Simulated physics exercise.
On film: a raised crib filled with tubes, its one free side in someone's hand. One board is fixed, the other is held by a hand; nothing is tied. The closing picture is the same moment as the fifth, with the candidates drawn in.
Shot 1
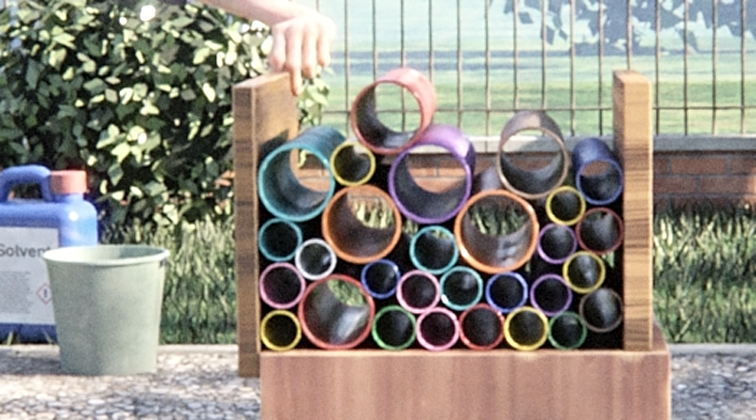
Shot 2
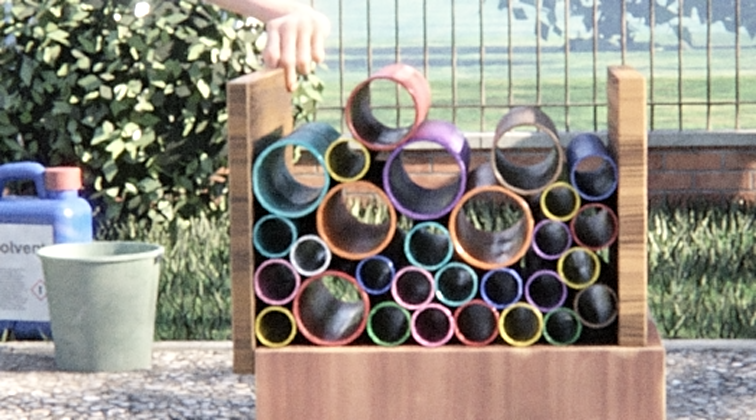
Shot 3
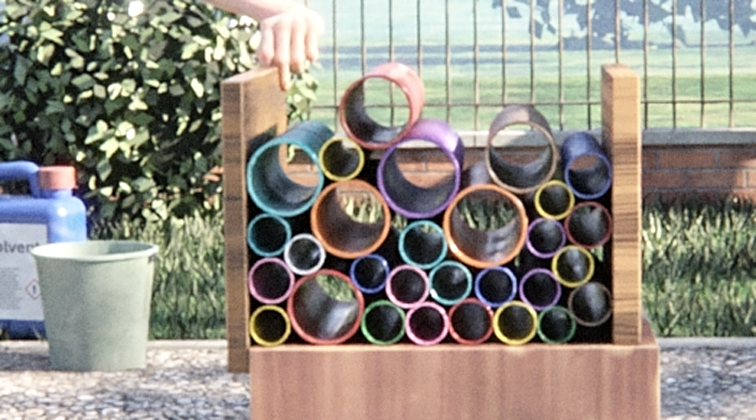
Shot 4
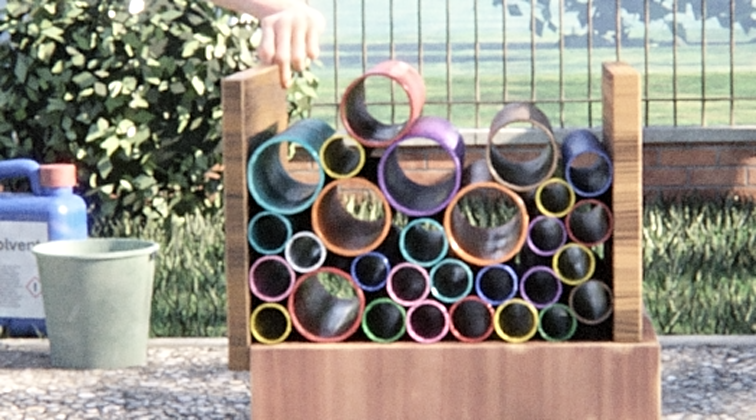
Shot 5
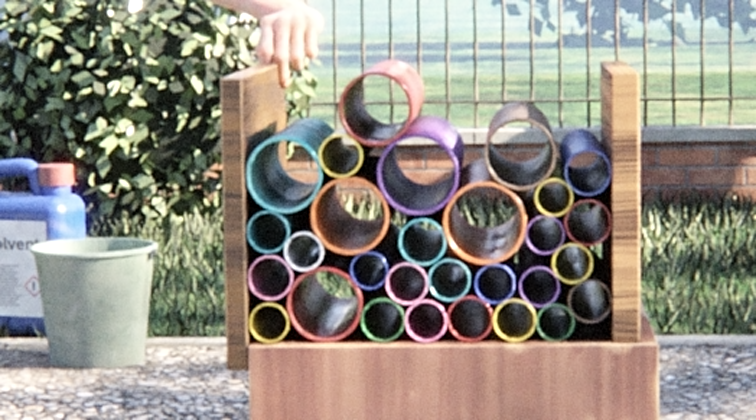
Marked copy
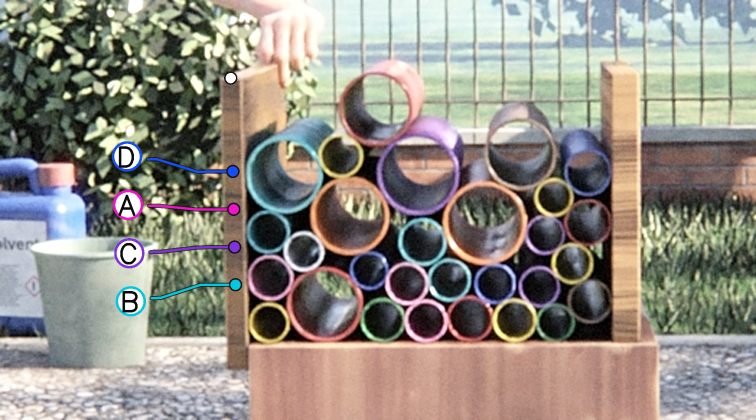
In a garden by a hedge and a metal fence, colourful tubes lie stacked between two upright boards on a wooden base, near a blue solvent container and a green bucket. A hand rests atop the left board; the view shifts very slightly, and the tubes stay in place throughout.
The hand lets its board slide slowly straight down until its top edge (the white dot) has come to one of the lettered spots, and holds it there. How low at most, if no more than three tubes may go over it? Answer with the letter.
Lower it to C and no more.
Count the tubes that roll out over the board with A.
It comes to none.
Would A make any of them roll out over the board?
At A: No.
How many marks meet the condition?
Three of them.
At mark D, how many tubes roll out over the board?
At D the number is none.
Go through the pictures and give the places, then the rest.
A yellow tube (280, 331); a yellow tube (526, 328); a blue tube (506, 292), in the first picture.
A blue tube (501, 288); a turquoise tube (274, 236), in the second picture.
A turquoise tube (285, 178); a brown tube (521, 157), in the third picture.
Side board (259, 205); a yellow tube (270, 324), in the fourth picture.
A yellow tube (515, 320); a blue tube (495, 284); a turquoise tube (268, 232), in the fifth picture.
On the marked copy, A at (234, 209); B at (235, 285); C at (235, 247); D at (233, 171); the white dot at (231, 78).
Taking C. A third of the way, top of the board (245, 173).
Two thirds of the way, top of the board (246, 246).
When it is over, top of the board (246, 246), two out over the board.
As for the rest, A none out over the board; B four out over the board; D none out over the board.
